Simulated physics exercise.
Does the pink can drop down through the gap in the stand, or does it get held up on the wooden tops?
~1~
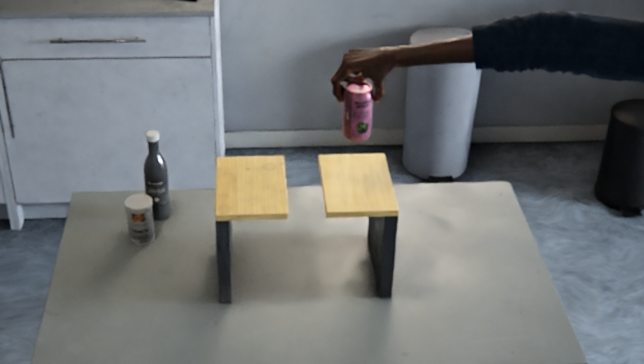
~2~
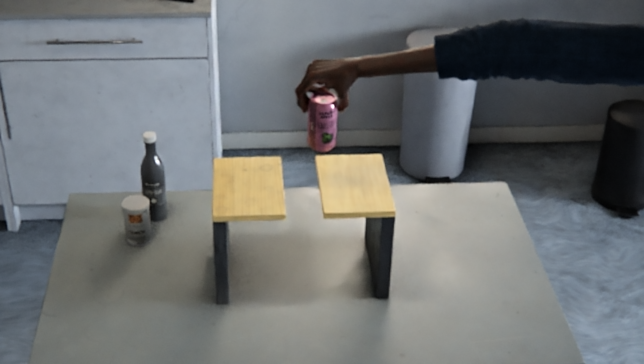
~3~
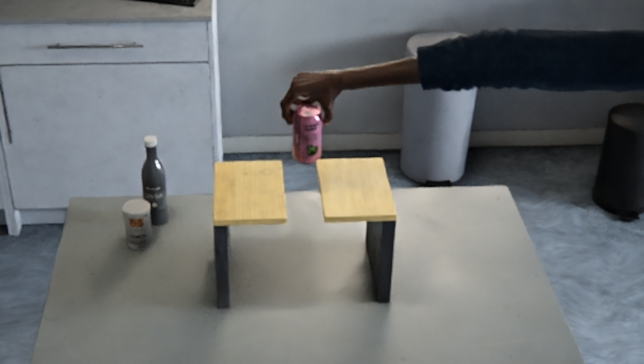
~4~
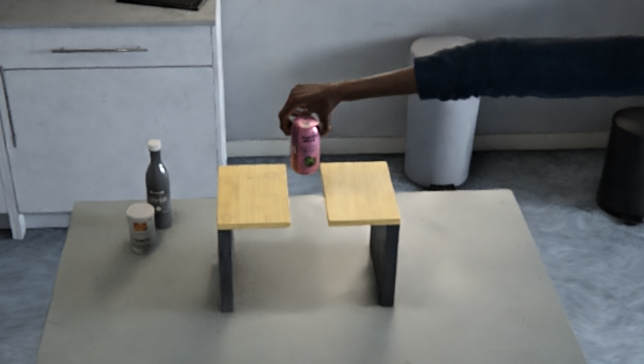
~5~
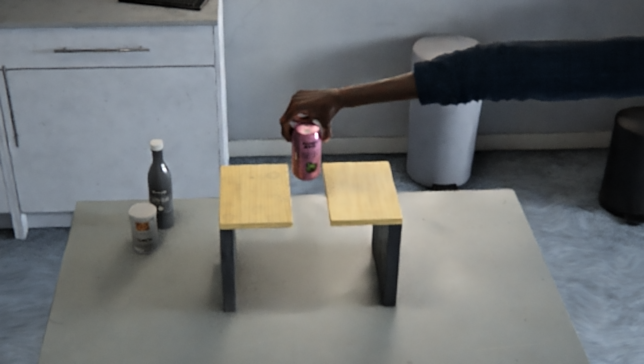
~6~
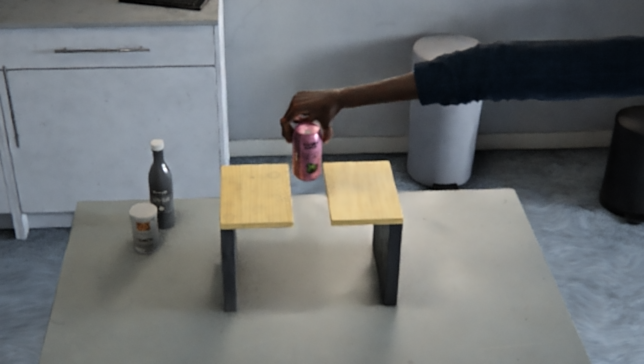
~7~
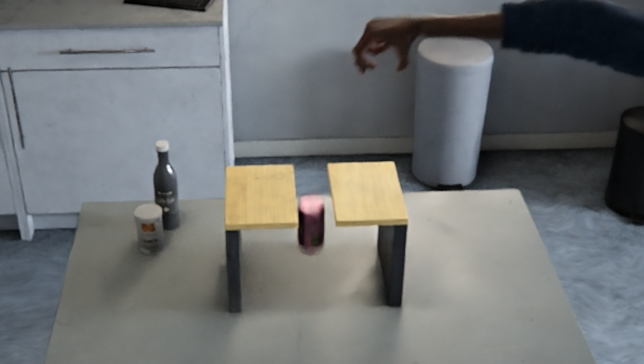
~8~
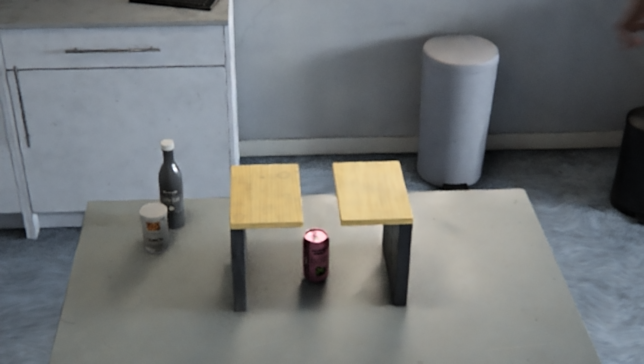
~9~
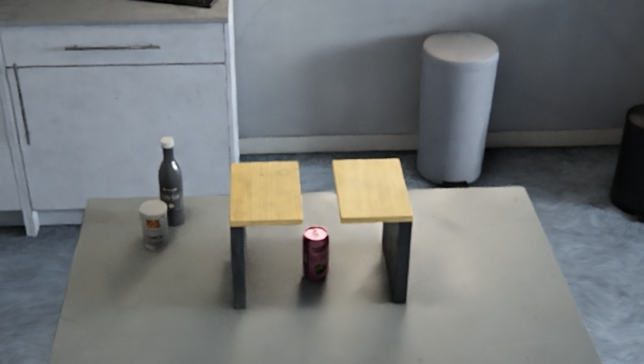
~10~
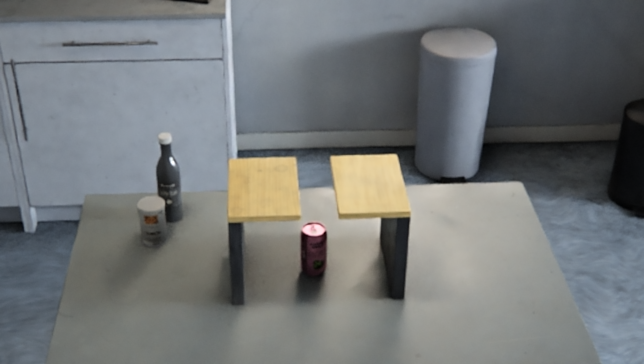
It drops down through the gap between the two wooden tops and comes to stand upright on the table below.
